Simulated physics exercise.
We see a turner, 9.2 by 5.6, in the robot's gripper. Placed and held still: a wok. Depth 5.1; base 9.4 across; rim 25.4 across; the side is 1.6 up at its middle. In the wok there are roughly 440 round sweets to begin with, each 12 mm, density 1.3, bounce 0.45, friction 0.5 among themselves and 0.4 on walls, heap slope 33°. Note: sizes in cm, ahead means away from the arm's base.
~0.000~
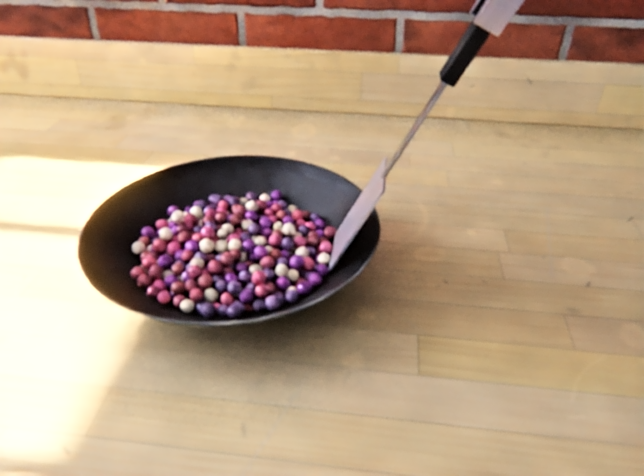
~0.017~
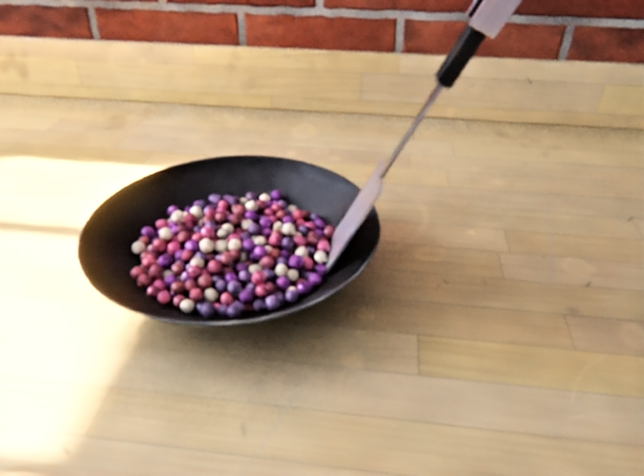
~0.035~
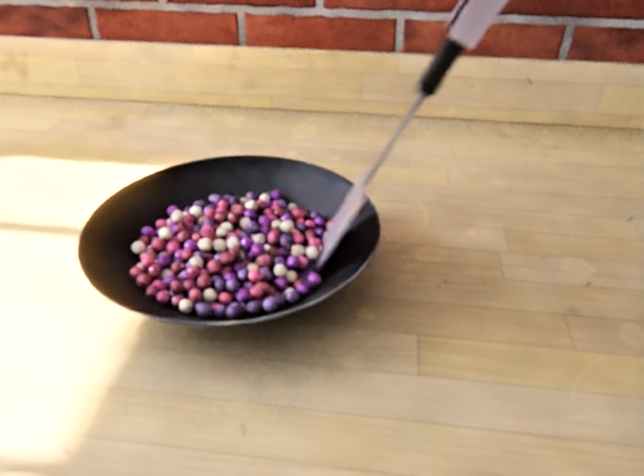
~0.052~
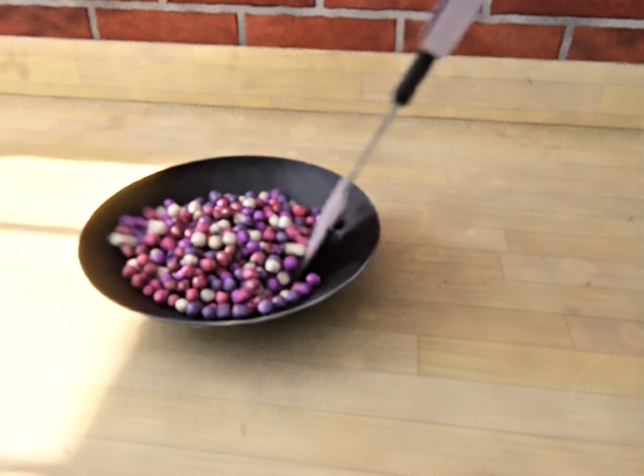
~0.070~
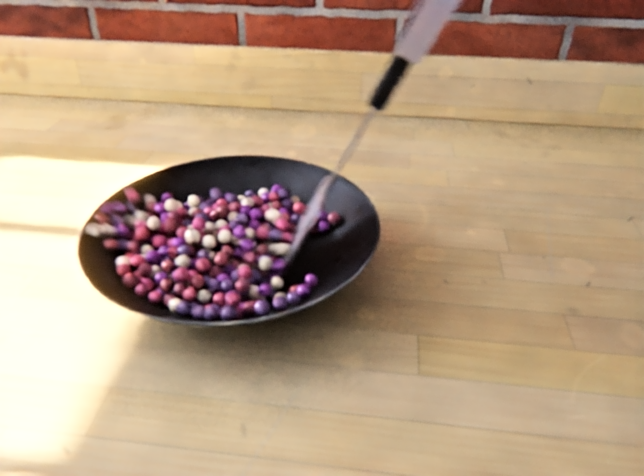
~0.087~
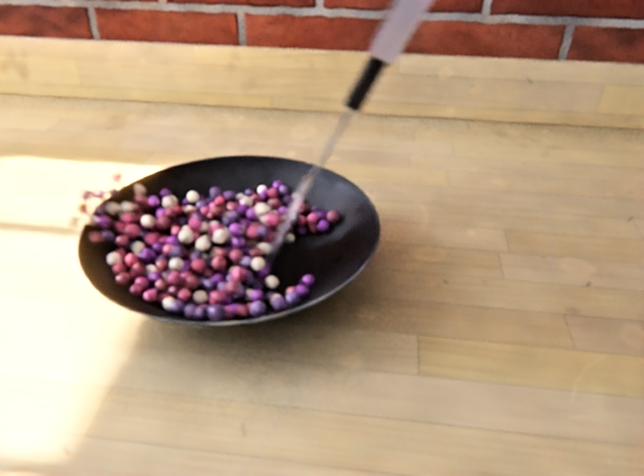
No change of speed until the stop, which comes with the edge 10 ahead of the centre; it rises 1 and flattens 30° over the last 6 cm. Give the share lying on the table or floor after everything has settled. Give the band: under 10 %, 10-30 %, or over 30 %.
Band: Over 30 %.
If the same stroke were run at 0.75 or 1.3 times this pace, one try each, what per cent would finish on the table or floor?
About 30 and 45 per cent.
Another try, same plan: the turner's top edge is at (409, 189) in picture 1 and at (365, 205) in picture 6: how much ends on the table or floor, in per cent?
Around 20 per cent finishes there.
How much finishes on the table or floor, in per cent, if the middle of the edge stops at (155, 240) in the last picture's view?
Approximately 25 per cent, I reckon.
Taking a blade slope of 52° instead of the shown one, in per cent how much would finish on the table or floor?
Around 35 in a hundred.
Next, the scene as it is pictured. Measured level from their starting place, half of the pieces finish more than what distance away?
Some 5 cm.
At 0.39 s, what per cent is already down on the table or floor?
Share at that moment: Roughly 40 %.
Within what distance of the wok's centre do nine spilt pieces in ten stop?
The distance is roughly 45 cm.
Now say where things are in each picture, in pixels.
Turner top edge at (385, 173), sloping 64°; upper third of the load around (234, 240), from x 140 to 330, top at y 195; 440 in the wok, in the first picture.
Turner top edge at (382, 174), sloping 64°; upper third of the load around (234, 240), from x 140 to 330, top at y 195, in the second picture.
Turner top edge at (366, 181), sloping 64°; upper third of the load around (233, 239), from x 135 to 335, top at y 195, in the third picture.
Turner top edge at (345, 188), sloping 64°; upper third of the load around (224, 236), from x 120 to 335, top at y 195, in the fourth picture.
Turner top edge at (325, 191), sloping 64°; upper third of the load around (211, 230), from x 95 to 335, top at y 190, in the fifth picture.
Turner top edge at (304, 191), sloping 64°; upper third of the load around (194, 230), from x 75 to 335, top at y 180; 439 in the wok, 1 on the blade or in flight, in the sixth picture.
By 0.13 s, sloping 64°, highest piece 9 above the table; 425 in the wok, 15 on the blade or in flight.
By 0.17 s, sloping 54°, highest piece 10 above the table; 411 in the wok, 29 on the blade or in flight.
By 0.39 s, sloping 34°, highest piece 6 above the table; 255 in the wok, 172 on the table or floor, 13 on the blade or in flight.
By 1.44 s, sloping 34°, highest piece 4 above the table; 255 in the wok, 185 on the table or floor.
Final count, 255 in the wok, 185 on the table or floor. That is 42 % on the table or floor.
